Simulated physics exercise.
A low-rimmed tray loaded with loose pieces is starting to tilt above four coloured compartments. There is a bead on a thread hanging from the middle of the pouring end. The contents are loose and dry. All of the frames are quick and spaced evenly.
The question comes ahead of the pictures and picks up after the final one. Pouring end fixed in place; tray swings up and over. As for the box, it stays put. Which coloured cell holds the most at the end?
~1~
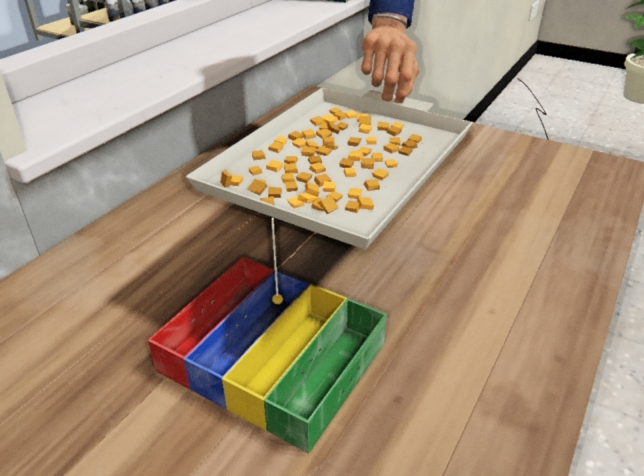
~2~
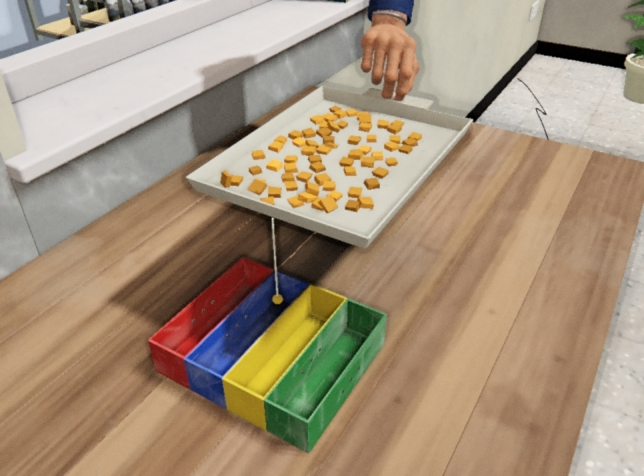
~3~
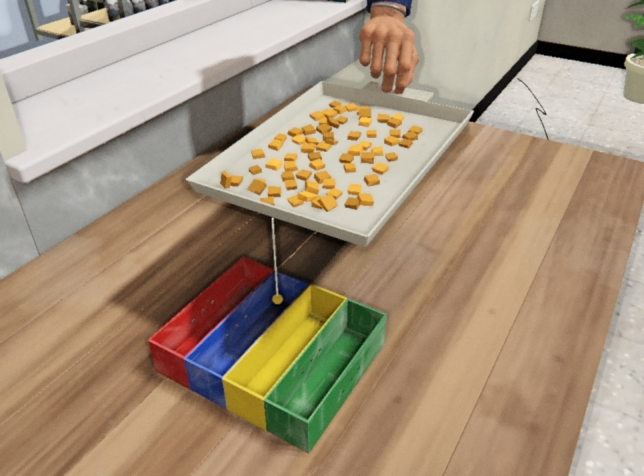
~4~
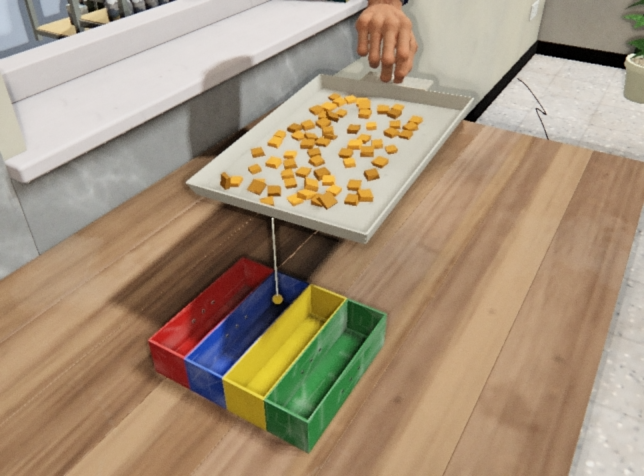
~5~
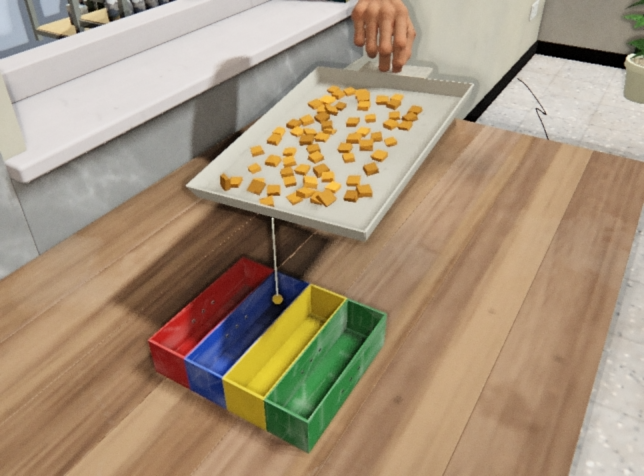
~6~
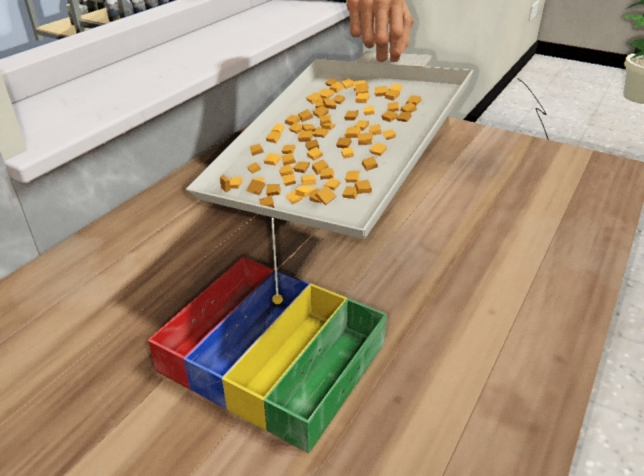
The red cell holds the most.
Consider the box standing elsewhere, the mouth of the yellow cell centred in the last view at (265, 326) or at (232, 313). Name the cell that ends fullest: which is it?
Try 1 - the red one; try 2 - blue.
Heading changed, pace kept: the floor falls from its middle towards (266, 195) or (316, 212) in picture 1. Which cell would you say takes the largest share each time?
The red one, then that green cell.
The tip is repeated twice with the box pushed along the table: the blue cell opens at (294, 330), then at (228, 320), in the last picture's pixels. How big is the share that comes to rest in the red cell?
Trial 1 0%, trial 2 70%.
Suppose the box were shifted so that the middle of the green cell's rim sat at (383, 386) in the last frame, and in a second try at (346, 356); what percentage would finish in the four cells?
Result: 0 % and 20 %.
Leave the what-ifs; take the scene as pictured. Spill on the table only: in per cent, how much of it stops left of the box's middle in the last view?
That would be roughly 100 per cent.
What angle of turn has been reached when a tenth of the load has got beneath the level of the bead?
The angle is around 80°.
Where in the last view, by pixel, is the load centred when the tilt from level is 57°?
Roughly (247, 165).
Just after the last frame, tray tipped steeply; every one on the tray.
A moment on, tray tipped right over; roughly a quarter on the tray; roughly a quarter in the red cell; roughly half falling or outside the box.
Further on, tray tipped past a quarter turn; roughly half in the red cell; just a few in the blue cell; roughly half falling or outside the box.
When it is over, tray tipped past a quarter turn; roughly half in the red cell; just a few in the blue cell; not one in the green cell; not one in the yellow cell; roughly half outside the box.
